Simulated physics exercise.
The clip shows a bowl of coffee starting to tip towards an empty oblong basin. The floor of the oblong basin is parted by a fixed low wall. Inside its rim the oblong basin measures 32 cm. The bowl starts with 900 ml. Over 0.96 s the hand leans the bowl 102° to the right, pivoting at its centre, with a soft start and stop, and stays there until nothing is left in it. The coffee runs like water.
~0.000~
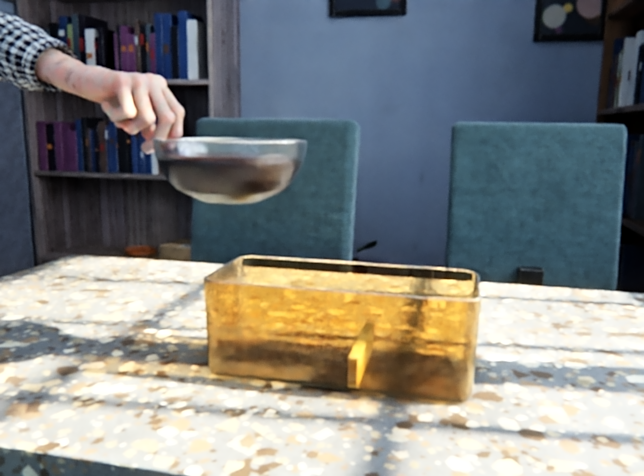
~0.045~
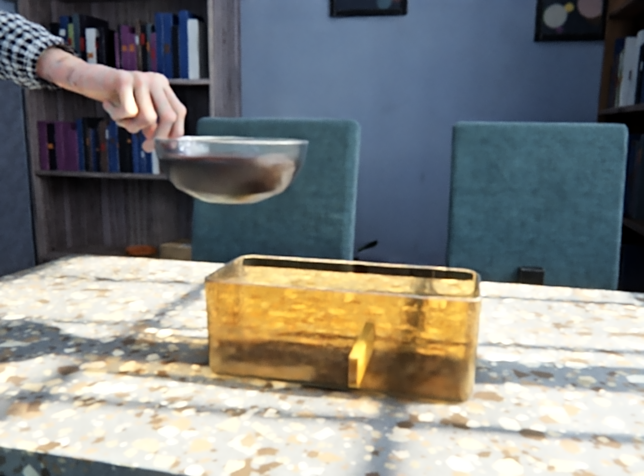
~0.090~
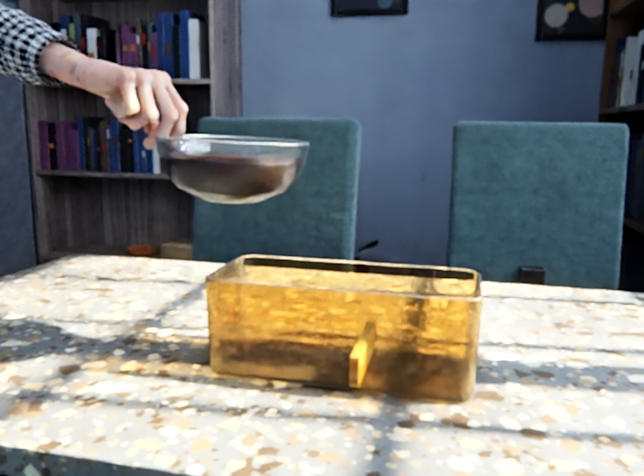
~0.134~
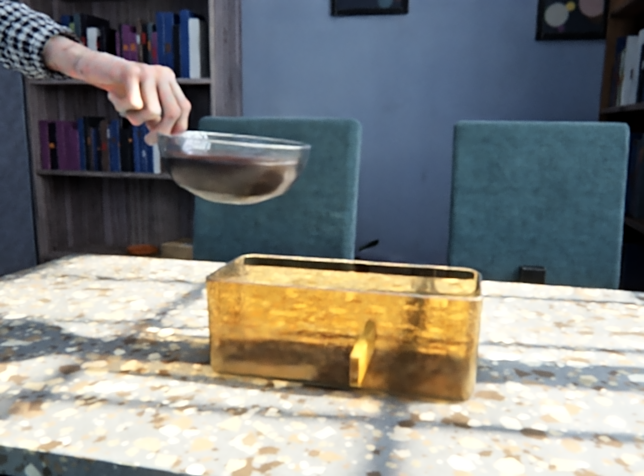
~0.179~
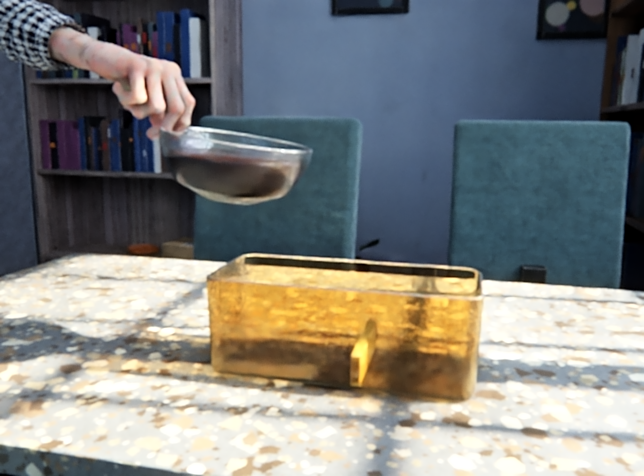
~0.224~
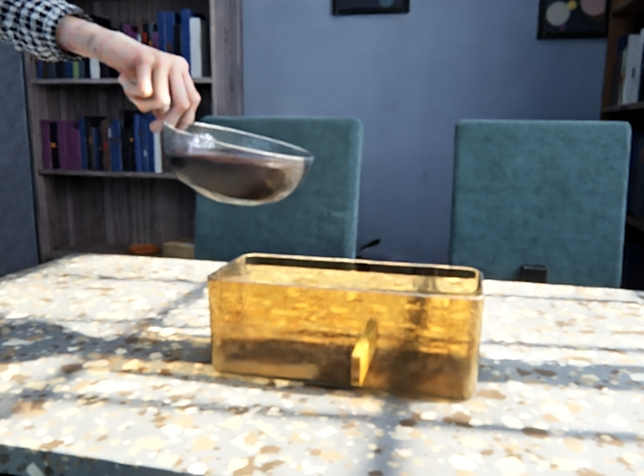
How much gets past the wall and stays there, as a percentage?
Roughly 29 per cent is past the wall.
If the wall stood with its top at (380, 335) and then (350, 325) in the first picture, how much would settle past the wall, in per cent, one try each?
First 10, then 40 per cent.
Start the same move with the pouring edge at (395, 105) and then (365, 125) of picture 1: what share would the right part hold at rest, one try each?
First 60, then 65 per cent.
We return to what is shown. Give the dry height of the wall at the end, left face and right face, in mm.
Some 10 mm on the left and 22 mm on the right.
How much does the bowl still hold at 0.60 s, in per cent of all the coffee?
About 34 per cent.
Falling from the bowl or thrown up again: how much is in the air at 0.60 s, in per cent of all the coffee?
About 42 per cent.
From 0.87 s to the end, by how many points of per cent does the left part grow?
About 0 per cent.
Then, 0.60 s in, the tilt is 70° and 35 per cent is still to pour, 16 is left of the wall and 8 right of it.
Then, 0.87 s in, the tilt is 100° and 1 per cent is still to pour, 66 is left of the wall and 25 right of it.
Then, 1.15 s in, the tilt is 102° and 0 per cent is still to pour, 67 is left of the wall and 28 right of it.
Then, 1.46 s in, the tilt is 102° and 0 per cent is still to pour, 67 is left of the wall and 29 right of it.
Finally, 67 per cent lies left of the wall, 29 right of it and 5 outside.
